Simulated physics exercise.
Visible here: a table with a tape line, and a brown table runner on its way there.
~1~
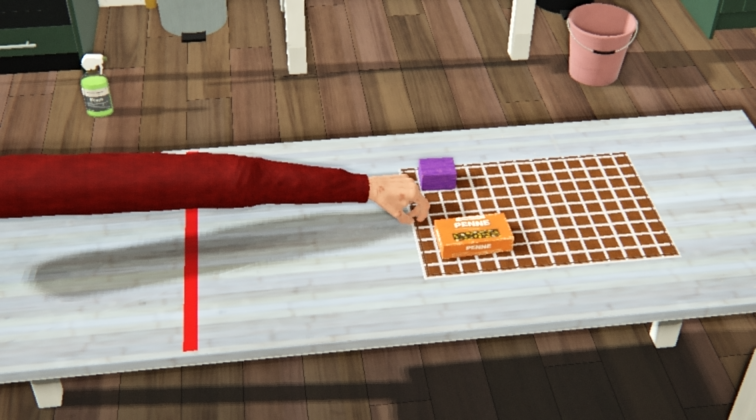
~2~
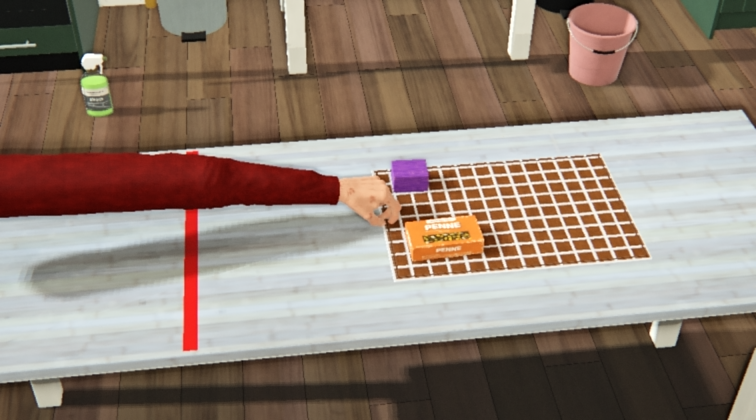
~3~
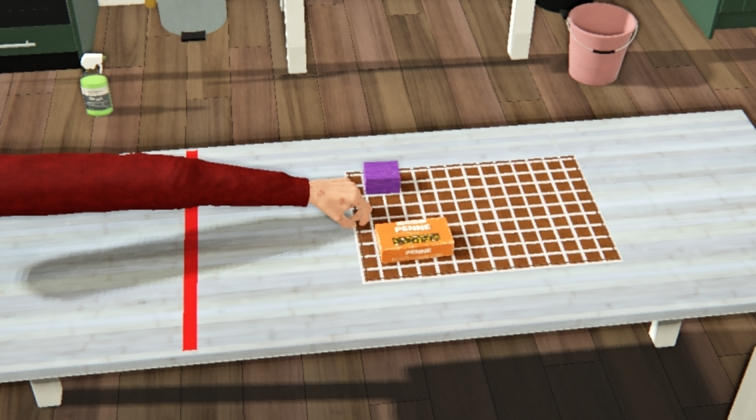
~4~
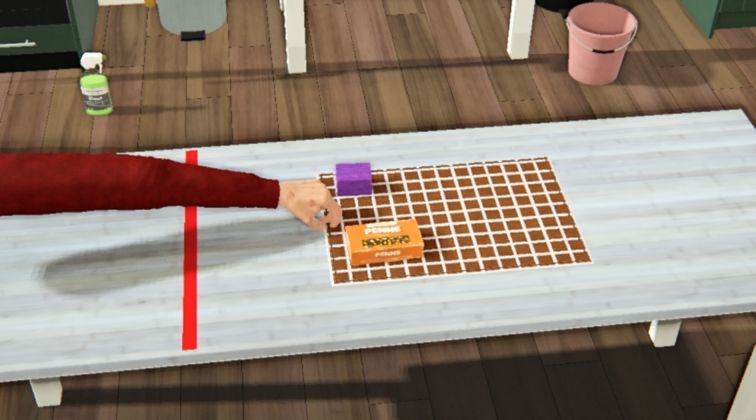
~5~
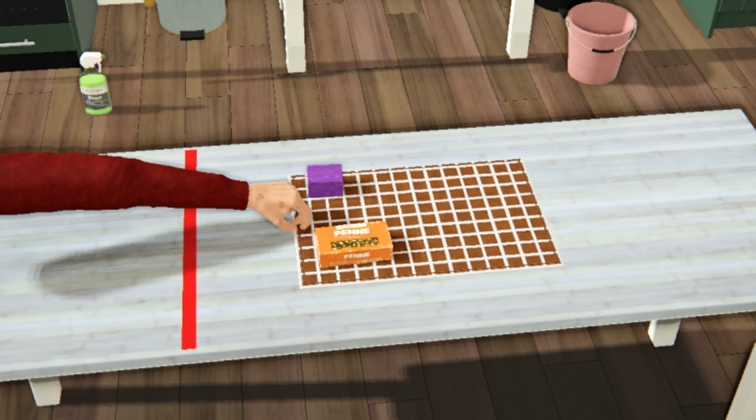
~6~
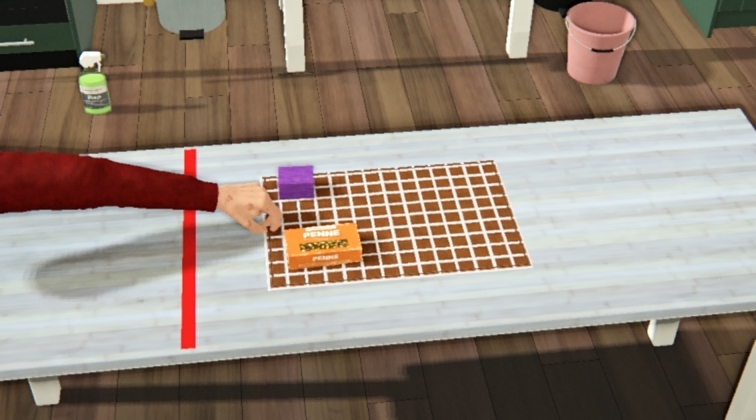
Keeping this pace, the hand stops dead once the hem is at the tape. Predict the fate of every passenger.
Prediction: The purple block leaves its ride; the orange packet leaves its ride.
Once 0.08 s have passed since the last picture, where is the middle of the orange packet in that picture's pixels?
It is near pixel (274, 250).
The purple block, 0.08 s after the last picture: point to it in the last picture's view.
It has reached (251, 186) by then.
Then, 0.08 s later than the last view, hem short of the tape; purple block on the cloth near (251, 186); orange packet on the cloth near (274, 250).
Then, 0.19 s later than the last view, hem at the tape; purple block on the cloth near (194, 190); orange packet on the cloth near (214, 255).
Finally, hem at the tape; purple block ahead of the hem near (128, 197); orange packet ahead of the hem near (166, 260). The purple block slides clear of the cloth and the orange packet leaves the cloth.
